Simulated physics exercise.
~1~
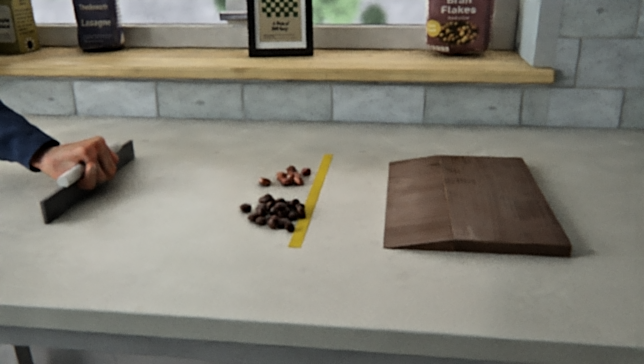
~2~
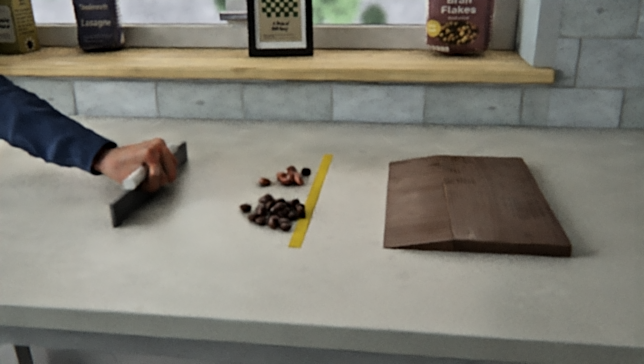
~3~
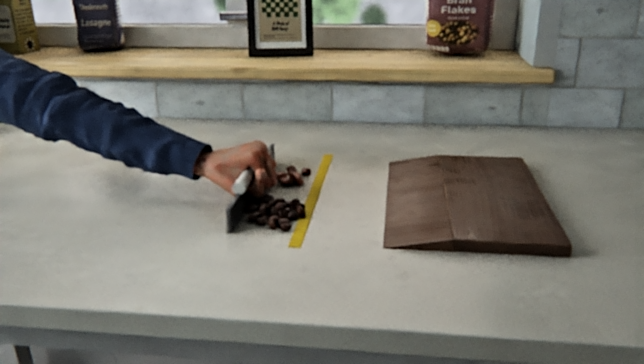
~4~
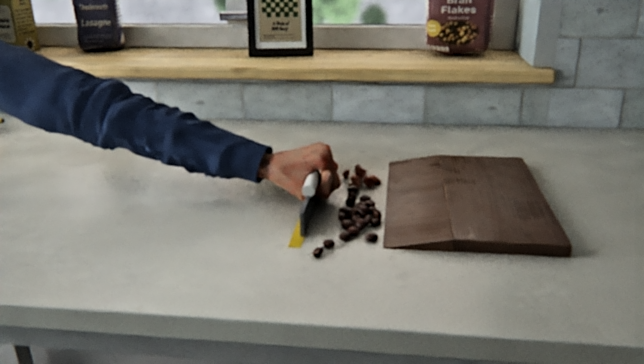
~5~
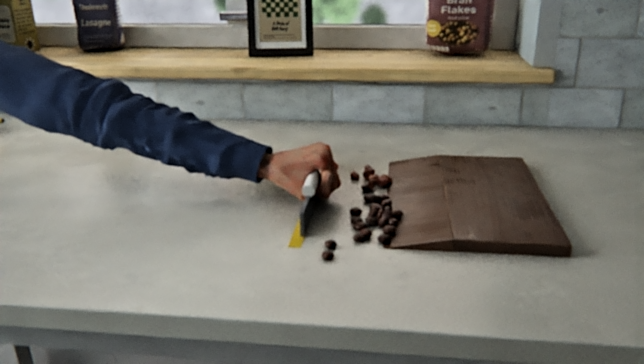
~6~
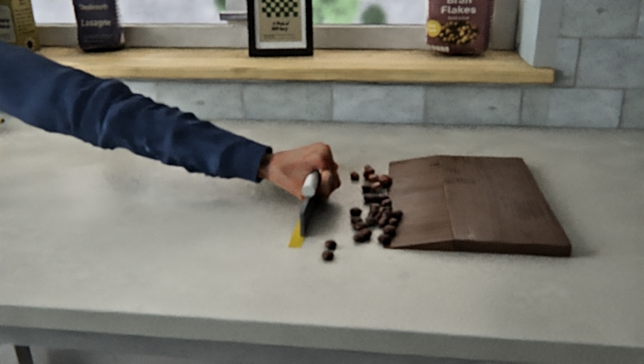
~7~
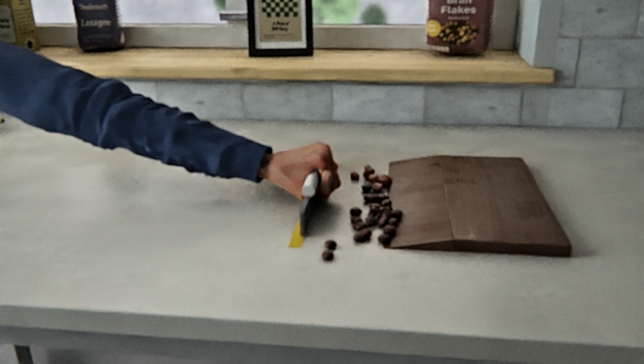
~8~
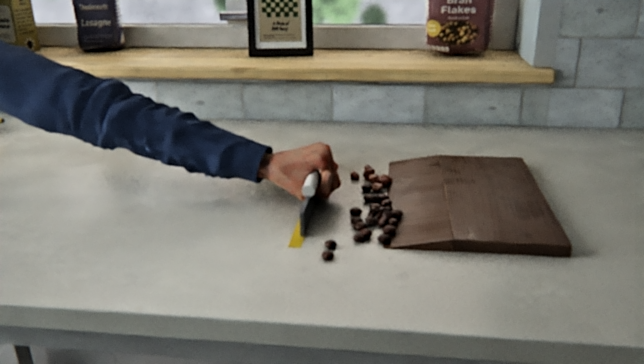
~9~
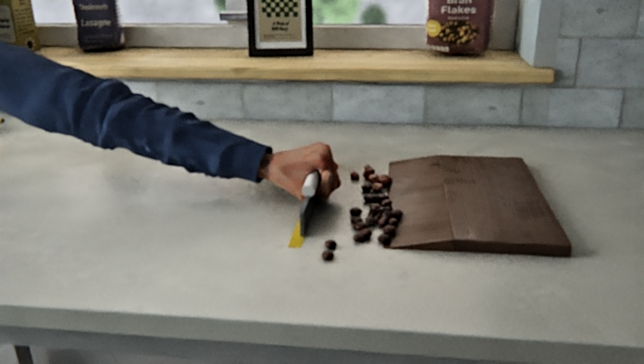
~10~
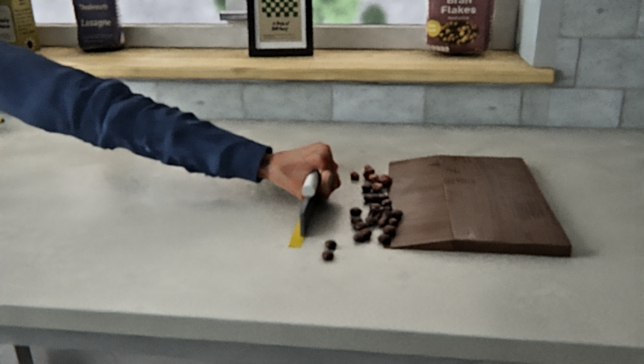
On a pale grey countertop below a window sill, two small heaps of dark, bean-like pieces sit beside a strip of yellow tape, with a low brown slab with a sloped edge to the right. A hand in a dark blue sleeve slides a scraper in from the left until it reaches the heaps. It sweeps them rightward across the tape, then stops at the yellow strip. The pieces roll on a little and spread out. They settle with a few of the nearer ones at the foot of the slope, most short of it, and none on top, while the hand stays still.
